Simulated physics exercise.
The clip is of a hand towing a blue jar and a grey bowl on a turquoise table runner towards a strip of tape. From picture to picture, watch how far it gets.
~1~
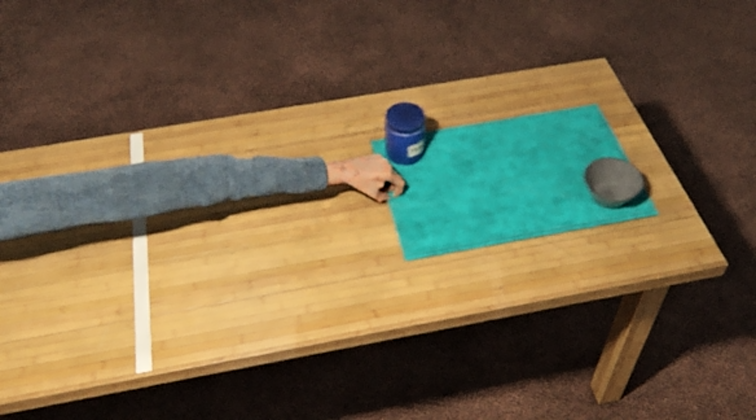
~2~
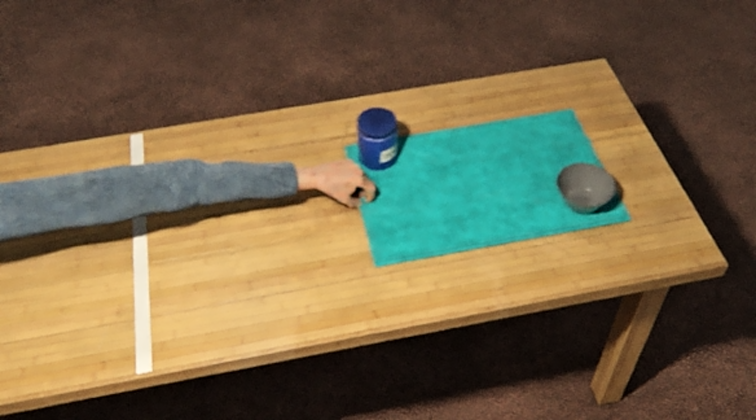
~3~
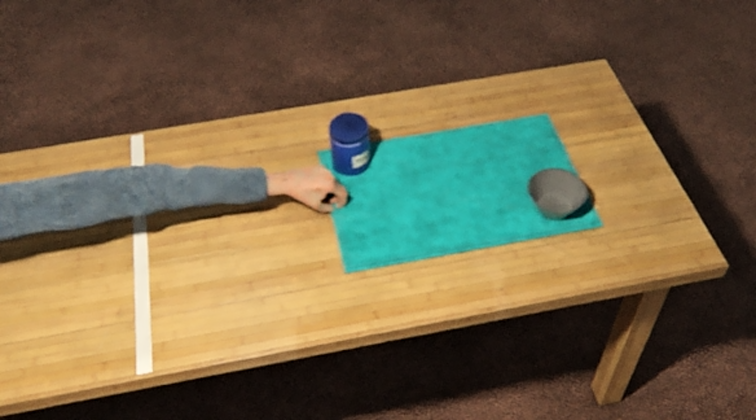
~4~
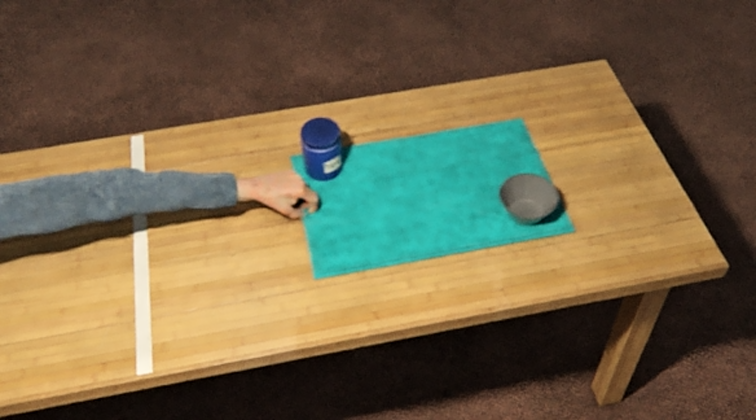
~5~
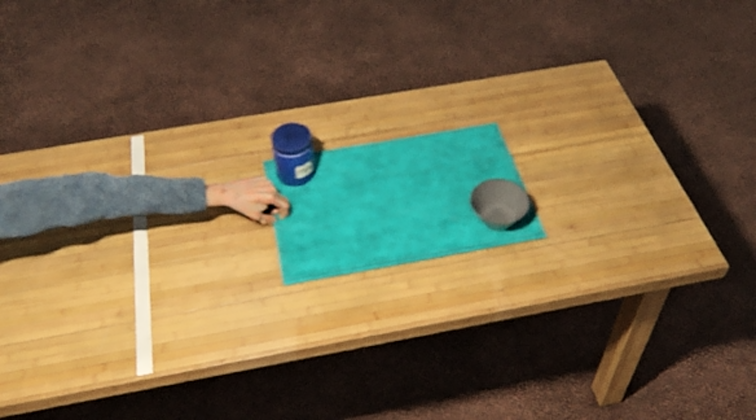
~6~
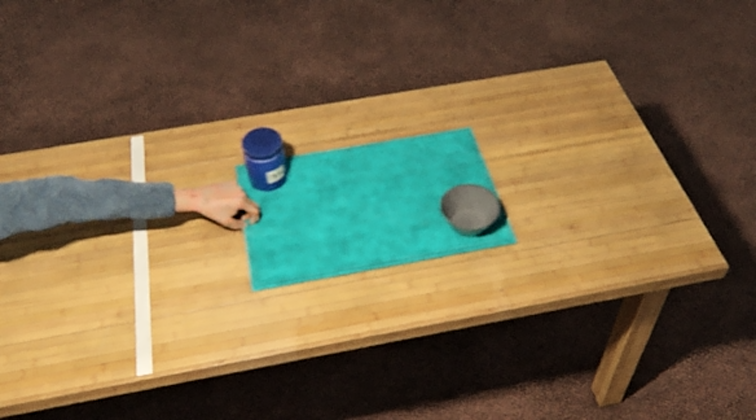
A hand pulls a turquoise cloth carrying a blue jar and grey bowl steadily left.
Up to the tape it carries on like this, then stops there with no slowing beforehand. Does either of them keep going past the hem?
Blue jar: Yes, it goes past. Grey bowl: No, it stays on.
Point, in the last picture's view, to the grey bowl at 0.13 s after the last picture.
Around (393, 228).
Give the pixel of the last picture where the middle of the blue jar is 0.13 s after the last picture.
(189, 172).
Then, 0.13 s on from there, hem short of the tape; blue jar on the cloth near (189, 172); grey bowl on the cloth near (393, 228).
Then, 0.24 s on from there, hem at the tape; blue jar ahead of the hem near (130, 182); grey bowl on the cloth near (332, 239).
In the end, hem at the tape; blue jar ahead of the hem near (33, 200); grey bowl on the cloth near (266, 251). The blue jar slides clear of the cloth and the grey bowl keeps its seat.
